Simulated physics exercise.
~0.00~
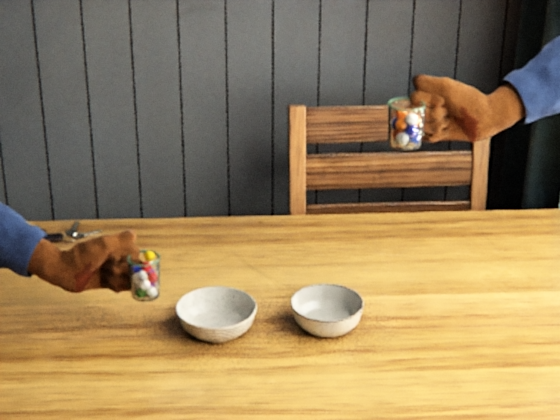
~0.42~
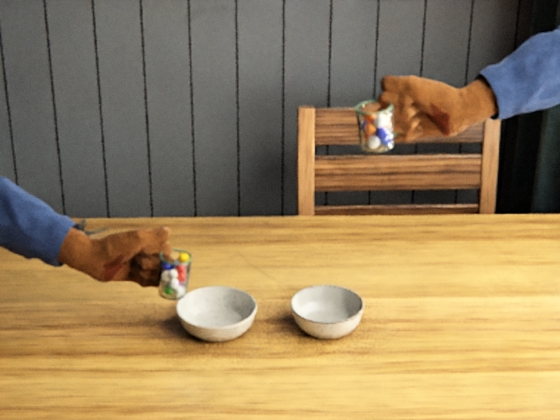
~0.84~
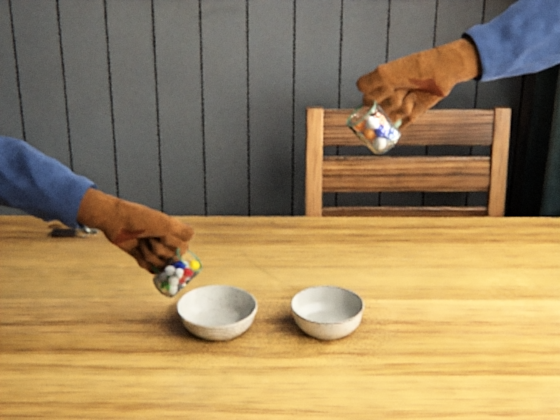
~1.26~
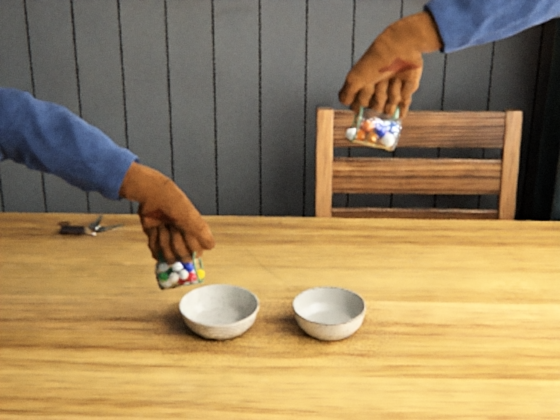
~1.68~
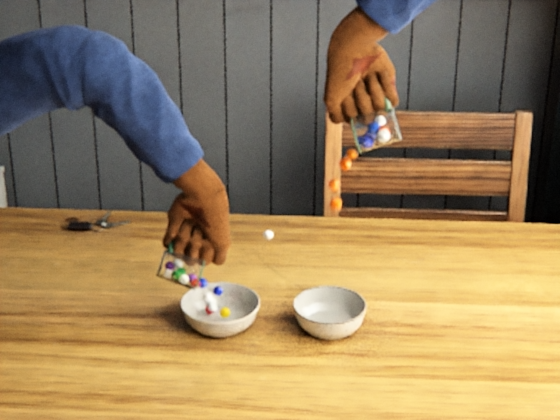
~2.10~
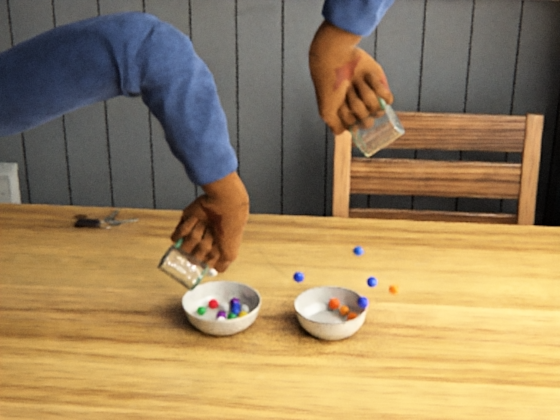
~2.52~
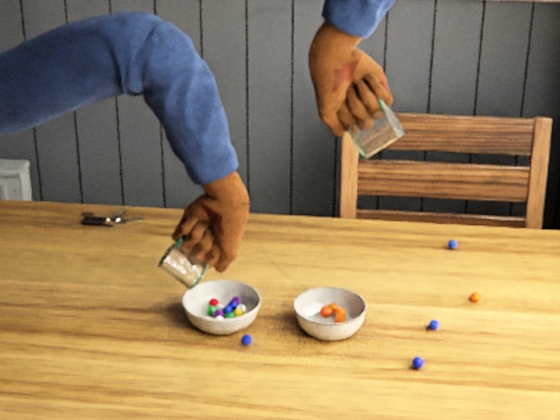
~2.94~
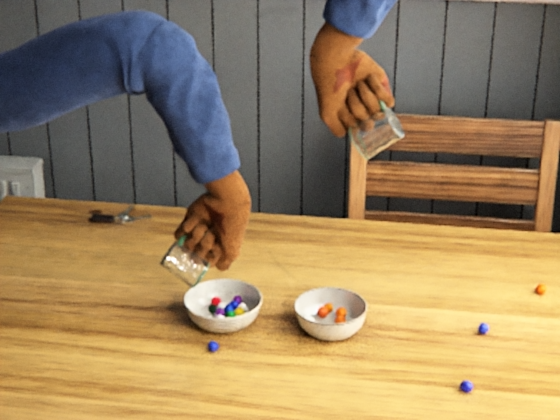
At a wooden table before a grey panelled wall and a chair, two gloved hands in blue sleeves hold glass cups of small colourful balls near two pale bowls, the right cup much higher. Both hands move inward and tip the cups onto their sides, with the balls still inside. Then the balls spill, the left ones dropping into their bowl while the right ones fall much farther. As the cups empty, several blue and orange balls bounce out around the right bowl. Finally, the left bowl holds its colourful load, while a few orange balls remain in the right and others lie scattered across the table.
